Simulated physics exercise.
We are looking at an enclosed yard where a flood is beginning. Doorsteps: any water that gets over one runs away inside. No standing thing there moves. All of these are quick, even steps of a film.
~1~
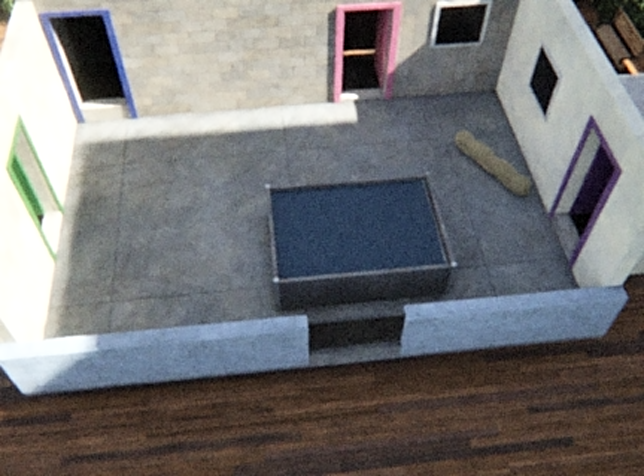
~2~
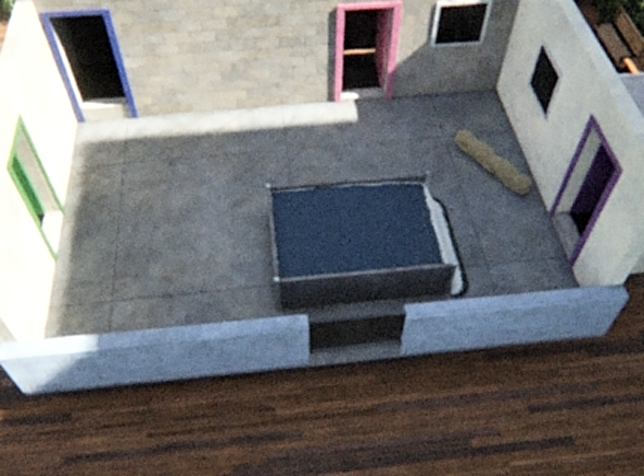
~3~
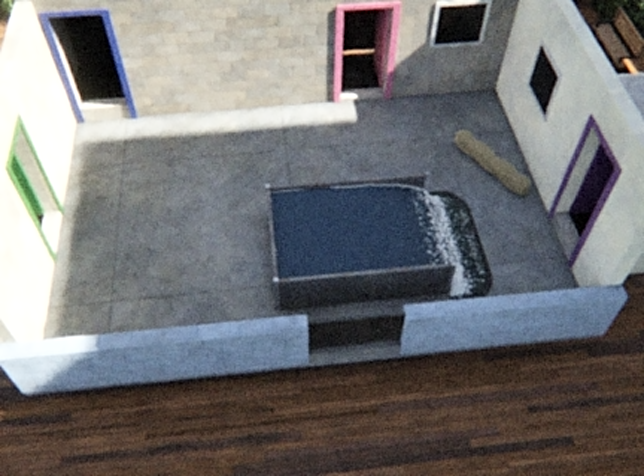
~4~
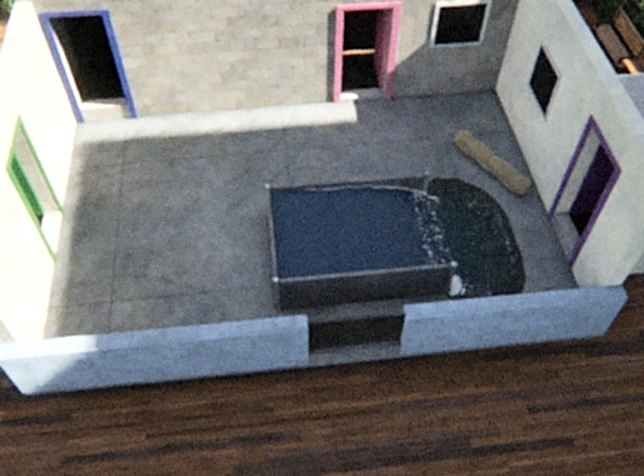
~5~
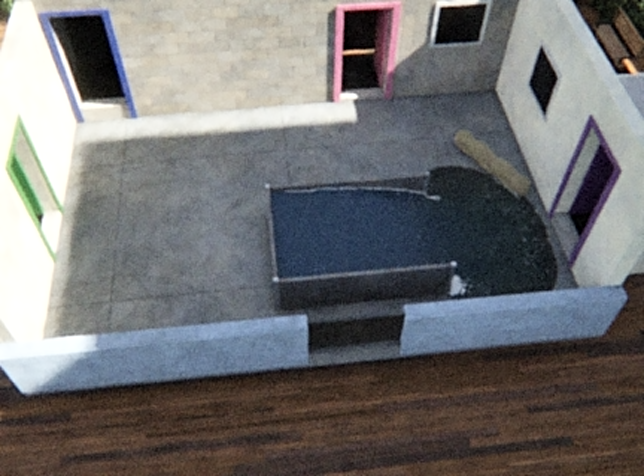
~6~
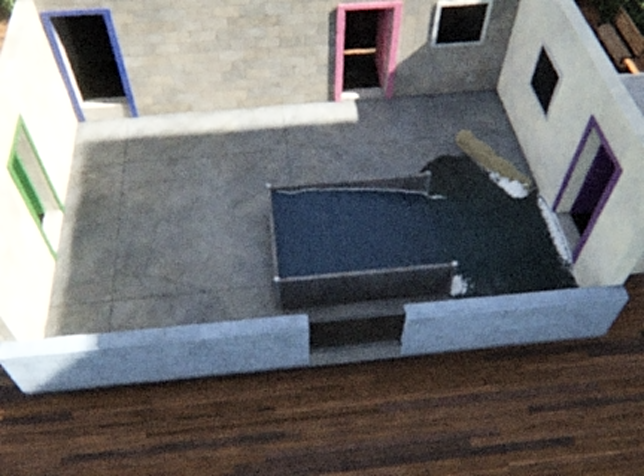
The clip opens on a walled yard with a rectangular tank of still, dark blue water. The tank's right side gives way to a rush of water with white froth, and a dark pool spreads rightward across the grey floor, reaching the tan log-like object and the right wall near the purple-framed doorway.
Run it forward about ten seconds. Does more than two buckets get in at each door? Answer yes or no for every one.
Purple door: Yes, green door: No, pink door: Yes, blue door: No.
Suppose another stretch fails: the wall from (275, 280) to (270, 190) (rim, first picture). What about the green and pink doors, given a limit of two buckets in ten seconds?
Outcome - green door breaks the threshold, pink door comes in lower.
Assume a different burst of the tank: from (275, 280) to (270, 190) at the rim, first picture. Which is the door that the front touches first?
Earliest is the green one.
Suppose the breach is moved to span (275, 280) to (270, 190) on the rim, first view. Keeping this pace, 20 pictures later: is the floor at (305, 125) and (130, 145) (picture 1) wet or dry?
Still dry and Soaked.
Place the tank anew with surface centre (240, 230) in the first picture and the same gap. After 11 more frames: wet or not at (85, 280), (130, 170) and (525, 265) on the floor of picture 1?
Spared, spared, hit.
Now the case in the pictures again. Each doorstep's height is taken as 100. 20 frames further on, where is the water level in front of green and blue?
I'd put it at close to 0 and 0 per cent.
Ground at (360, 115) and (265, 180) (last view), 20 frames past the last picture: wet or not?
So I'd put them as swamped and unwetted.
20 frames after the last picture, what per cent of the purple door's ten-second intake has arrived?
I'd put it at about 95 per cent.
A moment on, water covers 20 % of the floor; the purple door over two buckets in, the green door not reached, the pink door not reached, the blue door not reached.
Next, water covers 25 % of the floor; the purple door far over two buckets in, the green door not reached, the pink door not reached, the blue door not reached.
Then, water covers 40 % of the floor; the purple door far over two buckets in, the green door not reached, the pink door wet at the sill, nothing in, the blue door not reached.
Later, water covers 75 % of the floor; the purple door far over two buckets in, the green door wet at the sill, nothing in, the pink door over two buckets in, the blue door wet at the sill, nothing in.
In the end, water covers 90 % of the floor; the purple door far over two buckets in, the green door under two buckets in, the pink door over two buckets in, the blue door wet at the sill, nothing in.
